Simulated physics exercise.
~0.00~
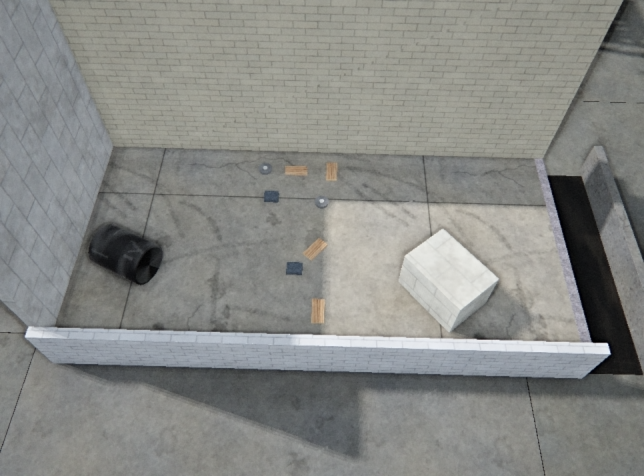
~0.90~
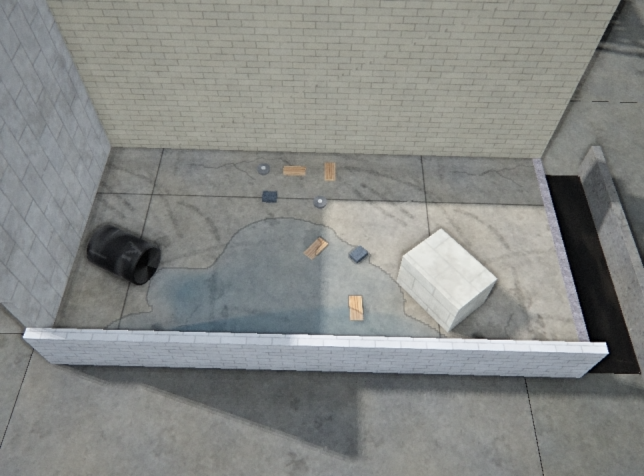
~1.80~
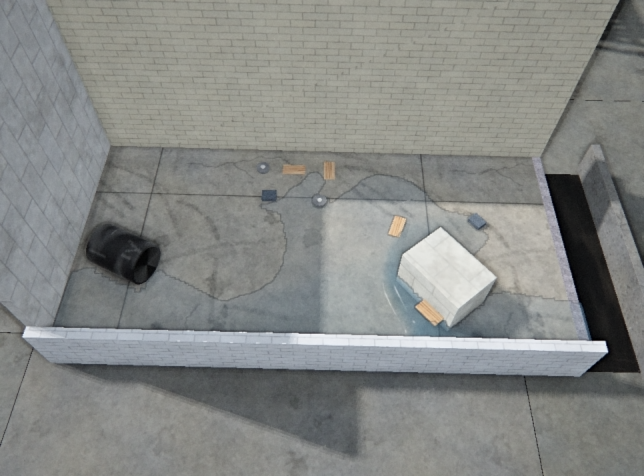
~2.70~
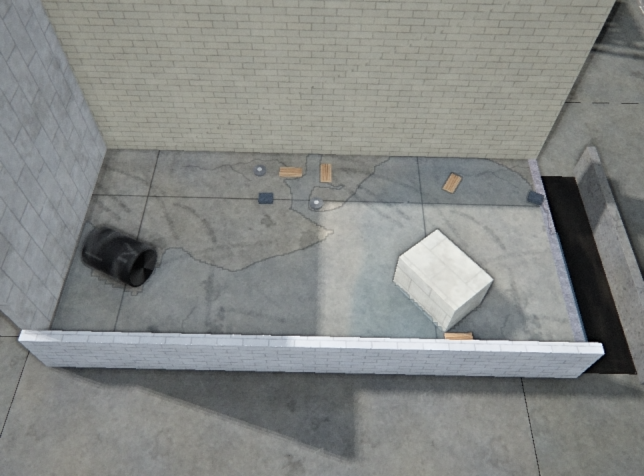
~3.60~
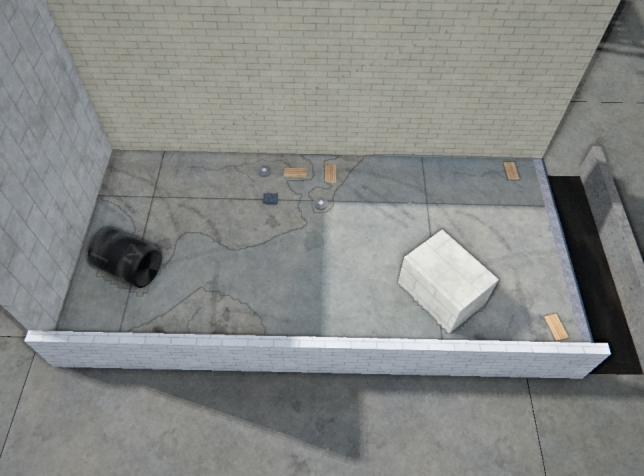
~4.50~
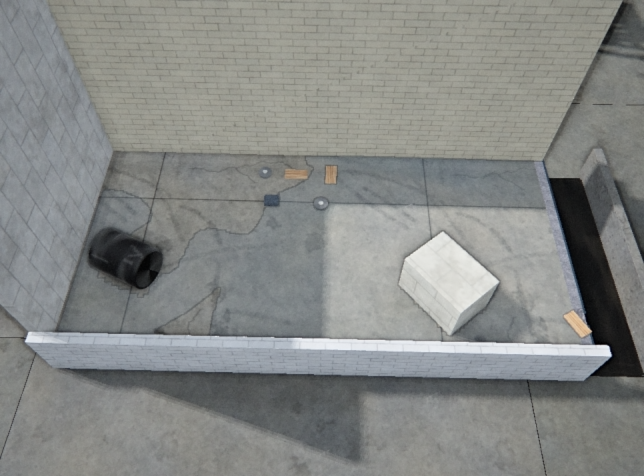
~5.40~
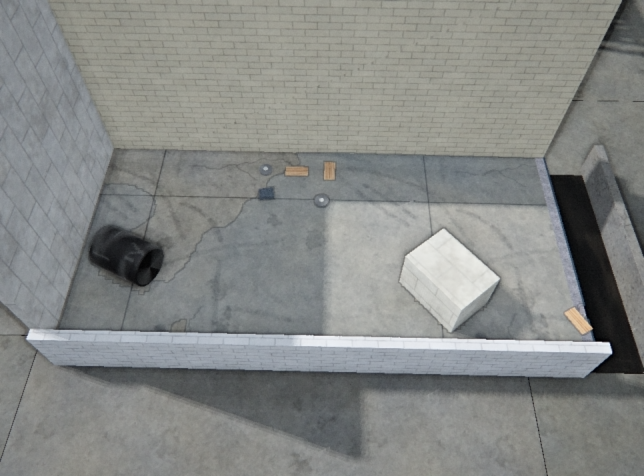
We see clear liquid spread from a black drum lying on its side across a walled grey floor, carrying two orange boards and a dark square lid rightward past a pale block; the lid and one board disappear, while the other board rests near the right edge.
